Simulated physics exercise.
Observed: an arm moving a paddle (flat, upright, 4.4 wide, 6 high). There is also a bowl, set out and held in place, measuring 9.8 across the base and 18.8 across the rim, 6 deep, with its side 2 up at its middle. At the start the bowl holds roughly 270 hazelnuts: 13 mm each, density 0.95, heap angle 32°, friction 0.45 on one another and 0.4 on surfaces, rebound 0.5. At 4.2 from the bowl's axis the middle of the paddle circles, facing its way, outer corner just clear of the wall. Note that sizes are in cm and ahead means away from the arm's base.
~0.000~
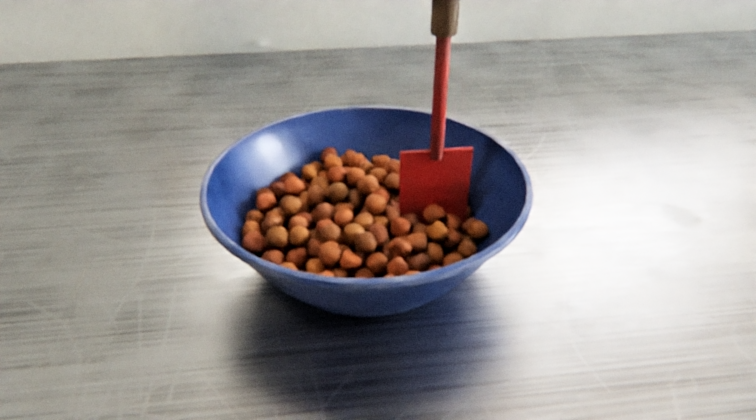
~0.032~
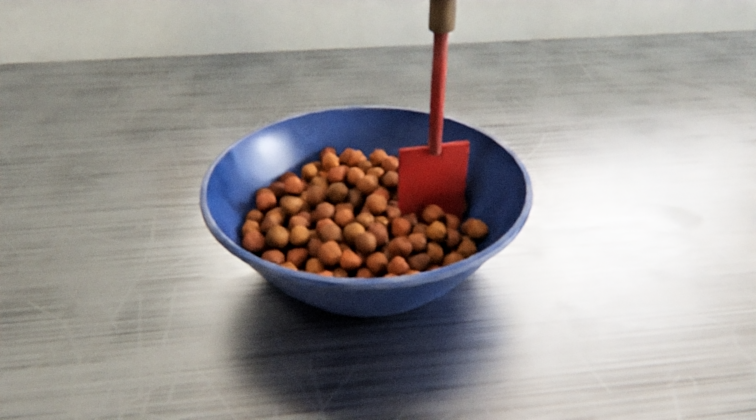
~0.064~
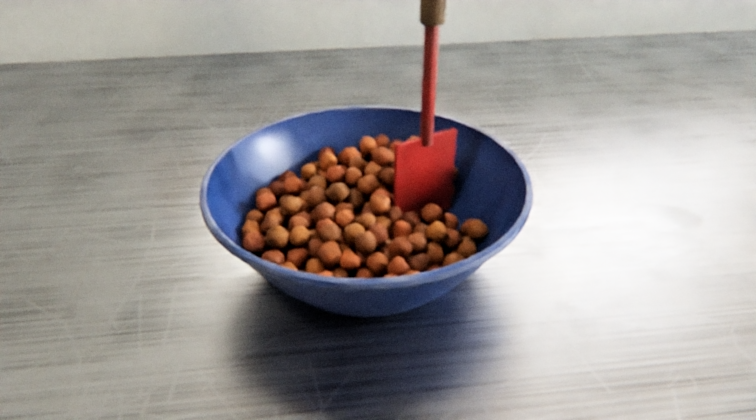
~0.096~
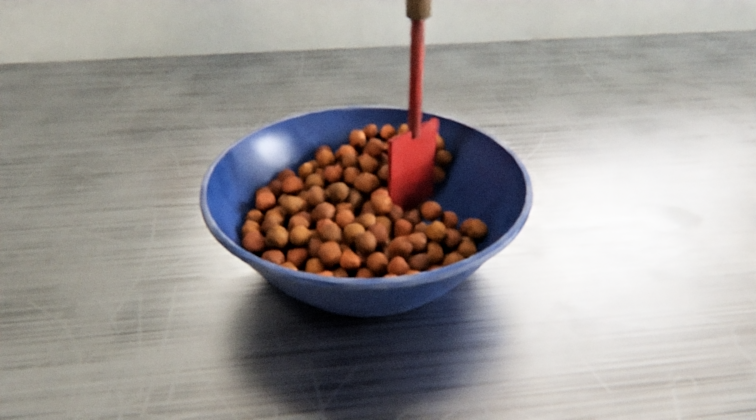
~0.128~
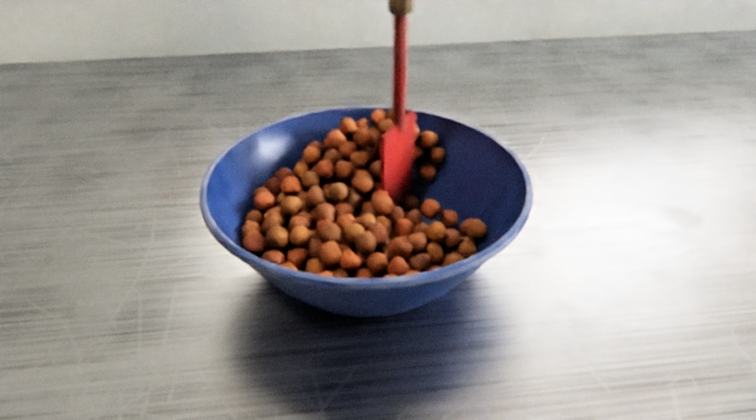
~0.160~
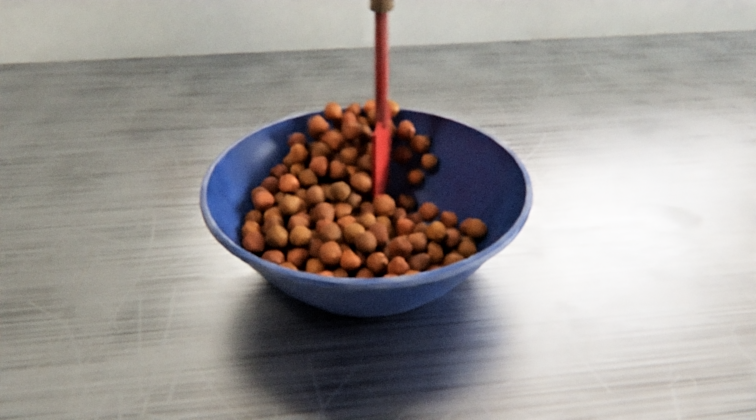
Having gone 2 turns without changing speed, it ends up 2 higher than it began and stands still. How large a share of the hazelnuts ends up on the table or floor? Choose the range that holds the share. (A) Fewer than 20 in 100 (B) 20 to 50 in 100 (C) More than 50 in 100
(A) Fewer than 20 in 100.
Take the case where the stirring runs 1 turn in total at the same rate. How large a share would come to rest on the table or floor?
Roughly 10 per cent.
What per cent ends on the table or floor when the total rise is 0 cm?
My guess is close to 25 per cent.
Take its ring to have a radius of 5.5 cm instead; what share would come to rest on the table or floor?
It would come to about 10 per cent.
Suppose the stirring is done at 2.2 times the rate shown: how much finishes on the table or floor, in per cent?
Estimated share: Near 50 per cent.
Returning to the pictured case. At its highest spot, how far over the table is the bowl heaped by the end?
Height: Roughly 6.0 cm.
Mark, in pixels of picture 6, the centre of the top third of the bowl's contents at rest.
It is centred near (351, 217).
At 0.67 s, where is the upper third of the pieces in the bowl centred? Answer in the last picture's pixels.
About (459, 187) in the last picture.
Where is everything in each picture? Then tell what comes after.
The paddle neck at (438, 127), 0° round; upper third of the load around (353, 216), from x 250 to 480, top at y 160; 273 in the bowl, in the first frame.
The paddle neck at (436, 123), 7° round; upper third of the load around (353, 214), from x 250 to 480, top at y 160, in the second frame.
The paddle neck at (428, 114), 22° round; upper third of the load around (354, 200), from x 250 to 480, top at y 140, in the third frame.
The paddle neck at (415, 107), 38° round; upper third of the load around (356, 193), from x 250 to 480, top at y 130, in the fourth frame.
The paddle neck at (399, 102), 54° round; upper third of the load around (350, 182), from x 250 to 480, top at y 115, in the fifth frame.
The paddle neck at (381, 98), 71° round; upper third of the load around (340, 172), from x 250 to 475, top at y 110; 273 in the bowl, in the sixth frame.
After 0.67 s, 326° round, highest piece 8 above the table; 251 in the bowl, 17 on the table or floor, 5 in flight or on the tool.
After 1.17 s, 222° round, highest piece 7 above the table; 236 in the bowl, 36 on the table or floor, 1 in flight or on the tool.
After 1.63 s, 0° round, highest piece 6 above the table; 236 in the bowl, 37 on the table or floor.
After 2.33 s, 0° round, highest piece 6 above the table; 236 in the bowl, 37 on the table or floor.
In the end, 236 in the bowl, 37 on the table or floor. That is 14 % on the table or floor.
